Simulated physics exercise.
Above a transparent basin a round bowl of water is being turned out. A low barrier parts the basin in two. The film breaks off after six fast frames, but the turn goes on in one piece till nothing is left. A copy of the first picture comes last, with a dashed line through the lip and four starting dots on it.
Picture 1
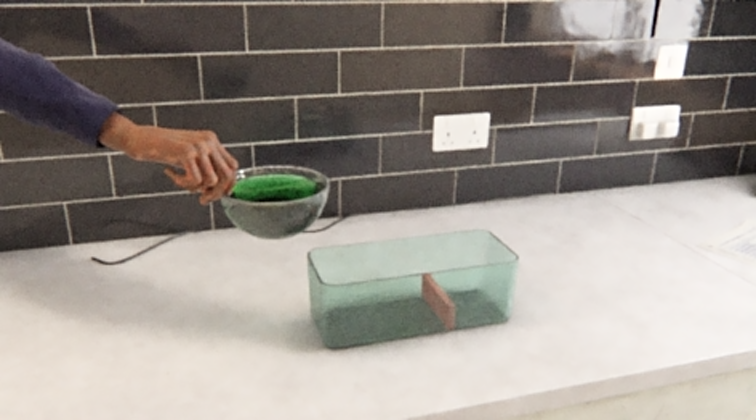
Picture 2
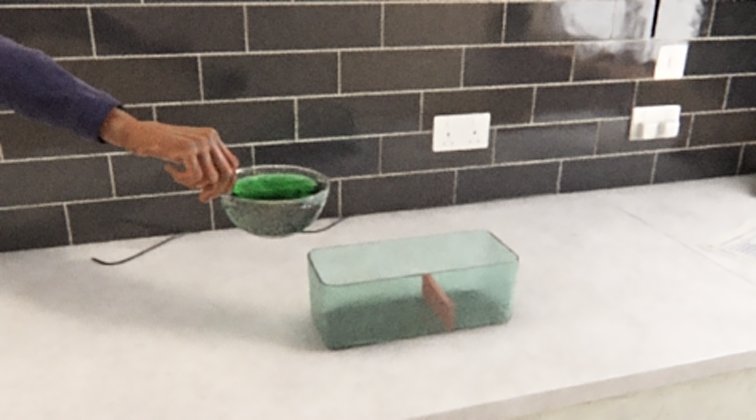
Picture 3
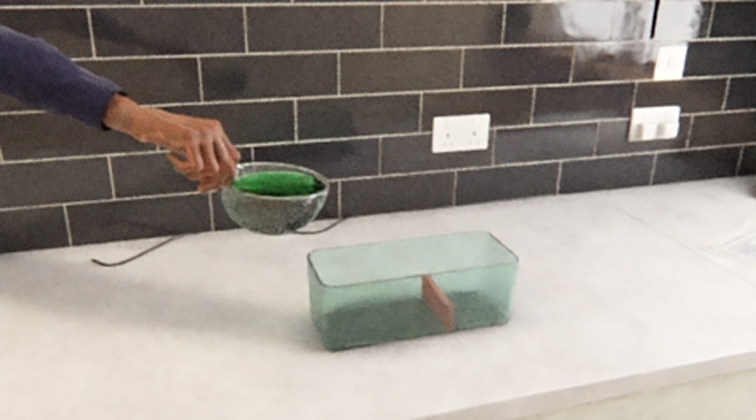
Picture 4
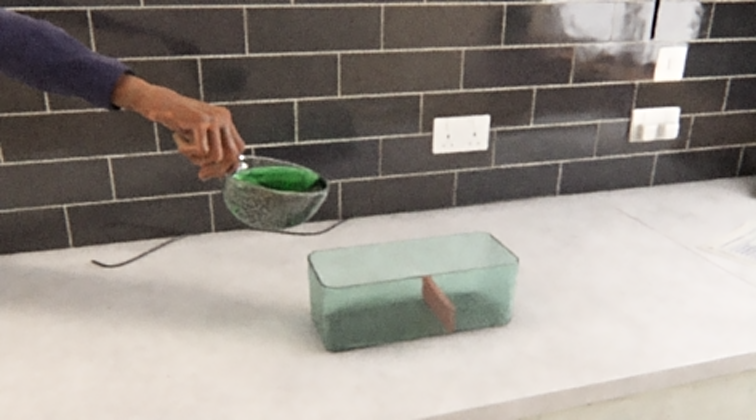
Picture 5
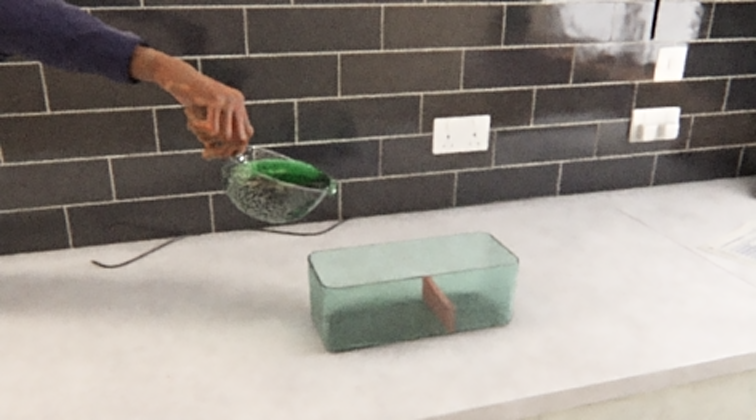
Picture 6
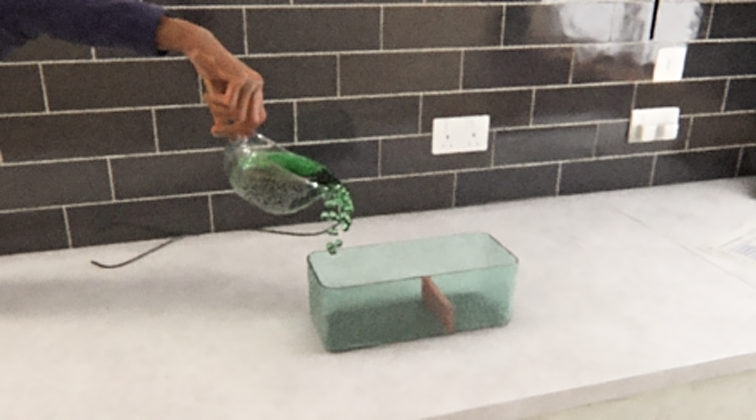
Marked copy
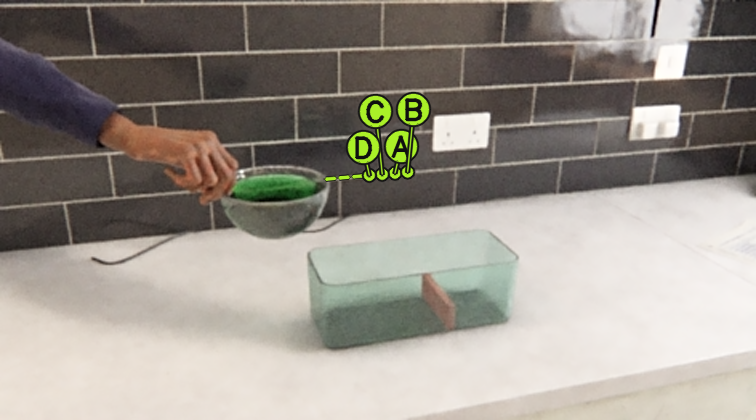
In this clip, a hand holds a round clear bowl of green liquid above a transparent basin with a low divider, then gradually tilts it to the right until green liquid pours over the lip toward the basin's left side.
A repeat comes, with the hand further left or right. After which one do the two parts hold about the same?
D.
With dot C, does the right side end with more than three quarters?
No.
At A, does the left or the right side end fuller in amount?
The right side.
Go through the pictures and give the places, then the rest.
The first frame shows upright, lip at (326, 179); basin from (323, 348) to (509, 318); top of the wall at (438, 288); nothing has left yet.
The second frame shows upright, lip at (326, 179); nothing has left yet.
The third frame shows tipped about 6°, lip at (326, 180); nothing has left yet.
The fourth frame shows tipped about 13°, lip at (326, 181); nothing has left yet.
The fifth frame shows tipped about 23°, lip at (326, 181); water is over the lip, down to (330, 192).
The sixth frame shows tipped about 35°, lip at (326, 182); water is over the lip, down to (330, 250).
In lime, A at (394, 173); B at (407, 172); C at (382, 174); D at (369, 175).
With A, about 22 % ends left of the wall and 77 % right of it.
With B, about 24 % ends left of the wall and 74 % right of it.
With C, about 29 % ends left of the wall and 70 % right of it.
With D, about 49 % ends left of the wall and 50 % right of it.
